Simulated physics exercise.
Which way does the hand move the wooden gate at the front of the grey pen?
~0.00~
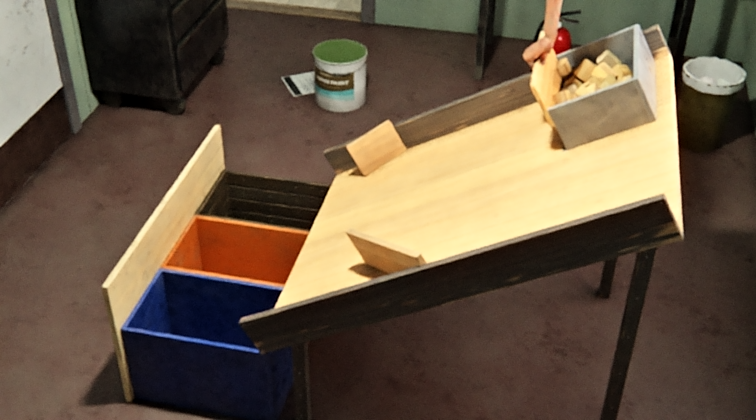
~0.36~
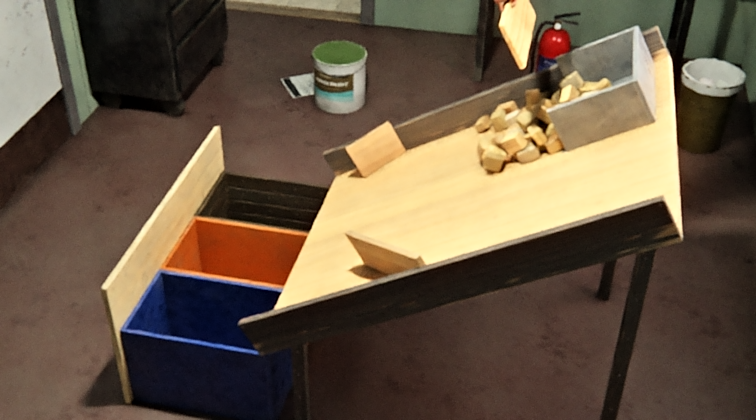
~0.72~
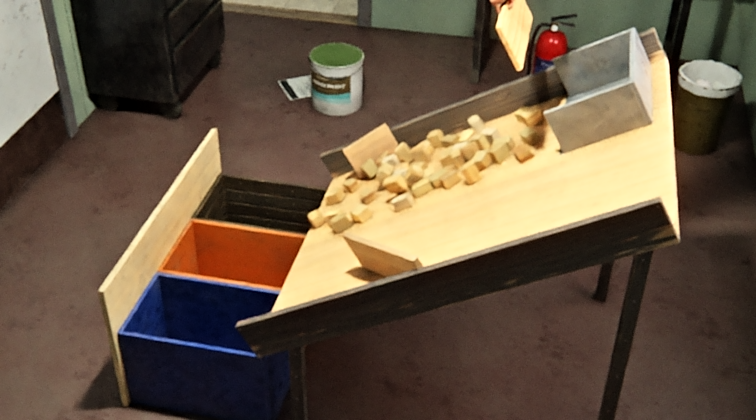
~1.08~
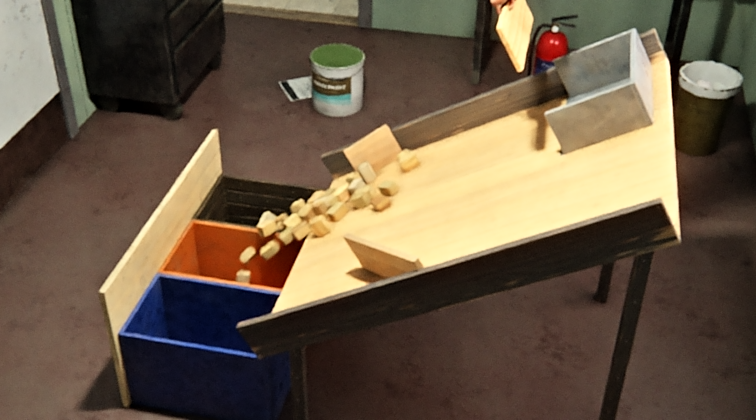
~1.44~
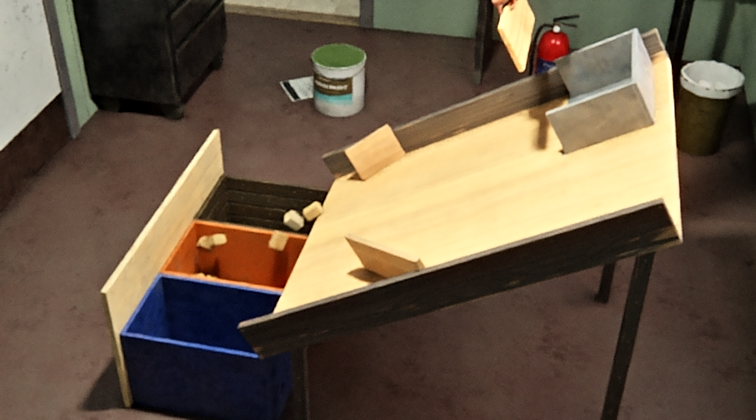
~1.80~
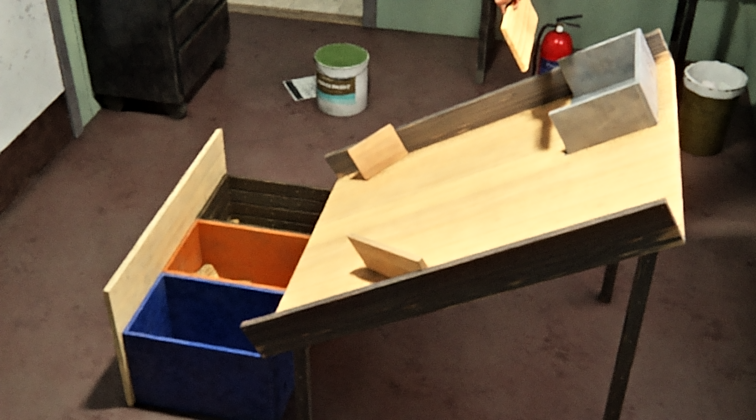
The hand moves the gate upward, clear of the wooden blocks.
